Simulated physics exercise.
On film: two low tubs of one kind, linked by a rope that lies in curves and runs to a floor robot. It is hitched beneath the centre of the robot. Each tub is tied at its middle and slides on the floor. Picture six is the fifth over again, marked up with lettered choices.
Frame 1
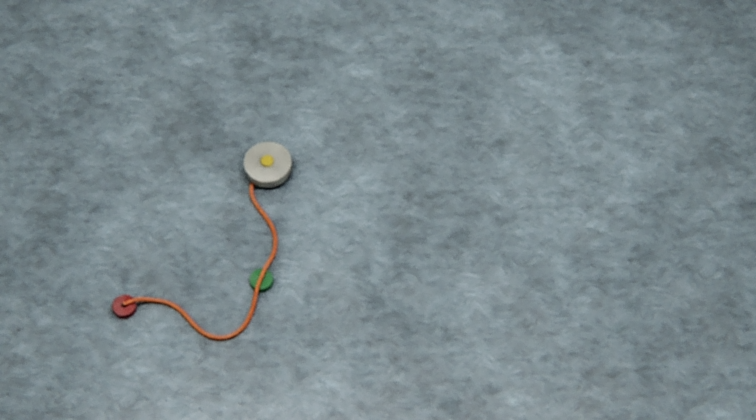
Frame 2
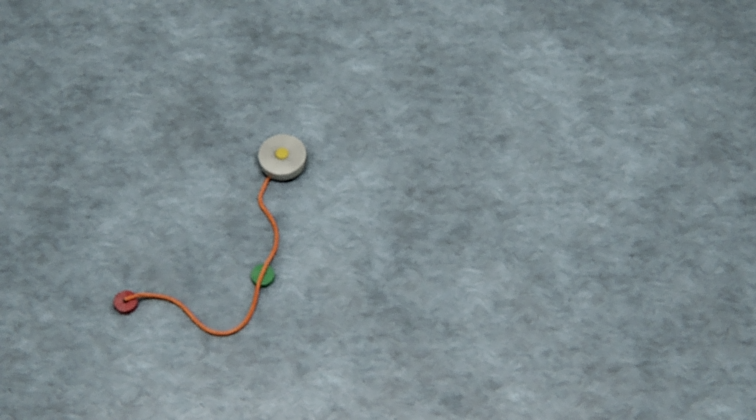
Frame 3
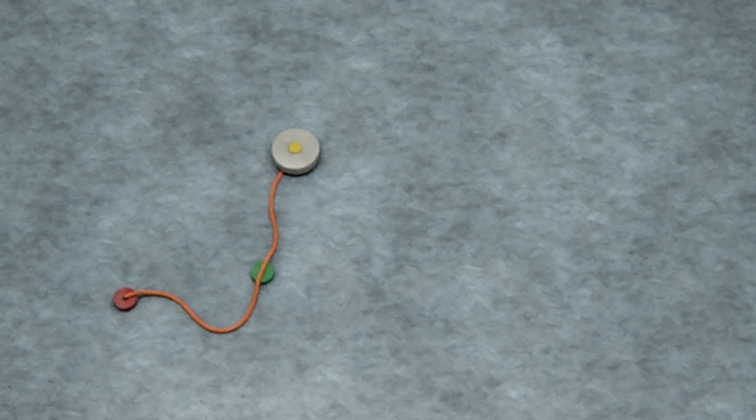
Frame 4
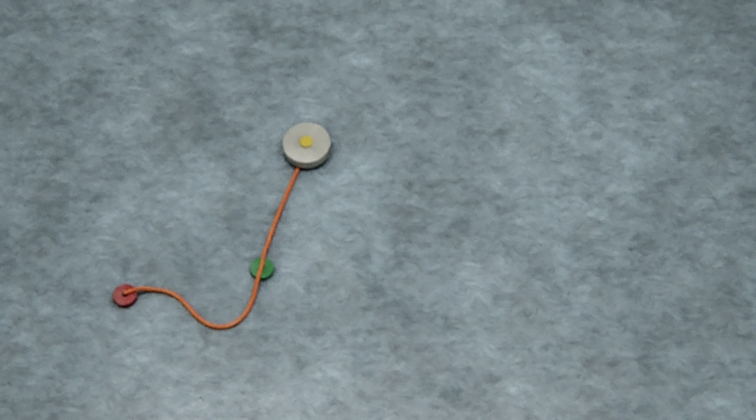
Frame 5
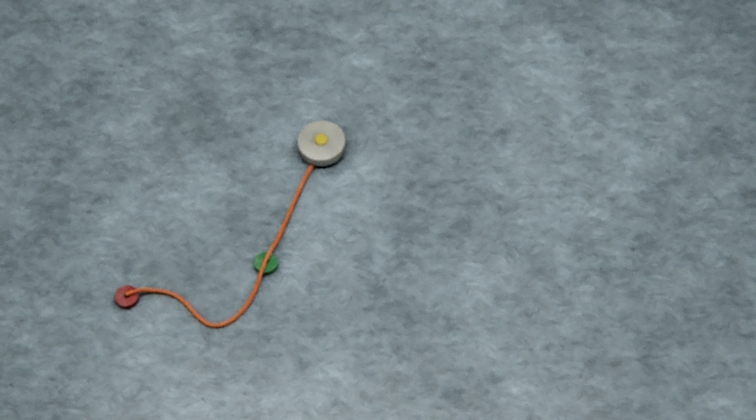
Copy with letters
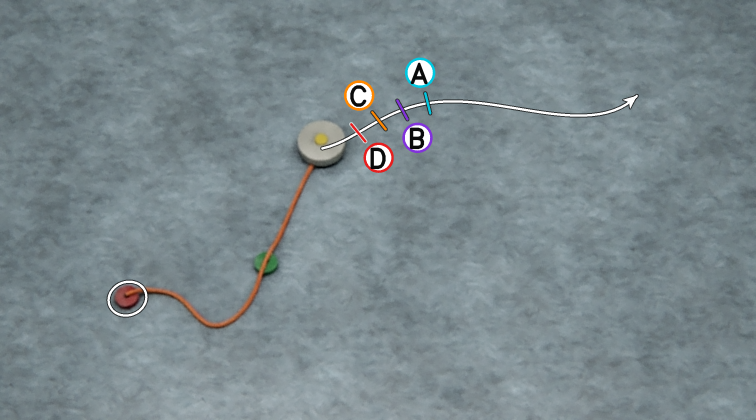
The footage shows a pale round device moving up and right across a grey floor, drawing the nearer part of an orange rope straight, while the rope between small green and red tubs stays curved and both barely shift.
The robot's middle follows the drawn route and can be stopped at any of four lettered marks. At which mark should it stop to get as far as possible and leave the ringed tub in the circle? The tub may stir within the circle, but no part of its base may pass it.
No farther than C.
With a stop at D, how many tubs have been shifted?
One.
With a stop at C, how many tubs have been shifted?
By then, one.
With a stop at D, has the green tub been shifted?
Yes.
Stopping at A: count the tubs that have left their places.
Two.
On the copy, A at (428, 103); B at (402, 110); C at (379, 121); D at (358, 133); the ring at (127, 299); the route from (322, 149) via (477, 103) to (637, 96).
On C. First, robot (343, 136); red tub (127, 297); green tub (274, 248).
Then, robot (363, 125); red tub (127, 297); green tub (284, 231).
Finally, robot (379, 116); red tub (127, 297); green tub (295, 217); the ringed tub at the far end is still in its ring.
By contrast, A drags the last tub to (165, 276); B drags the last tub to (143, 288); D is safe but short.
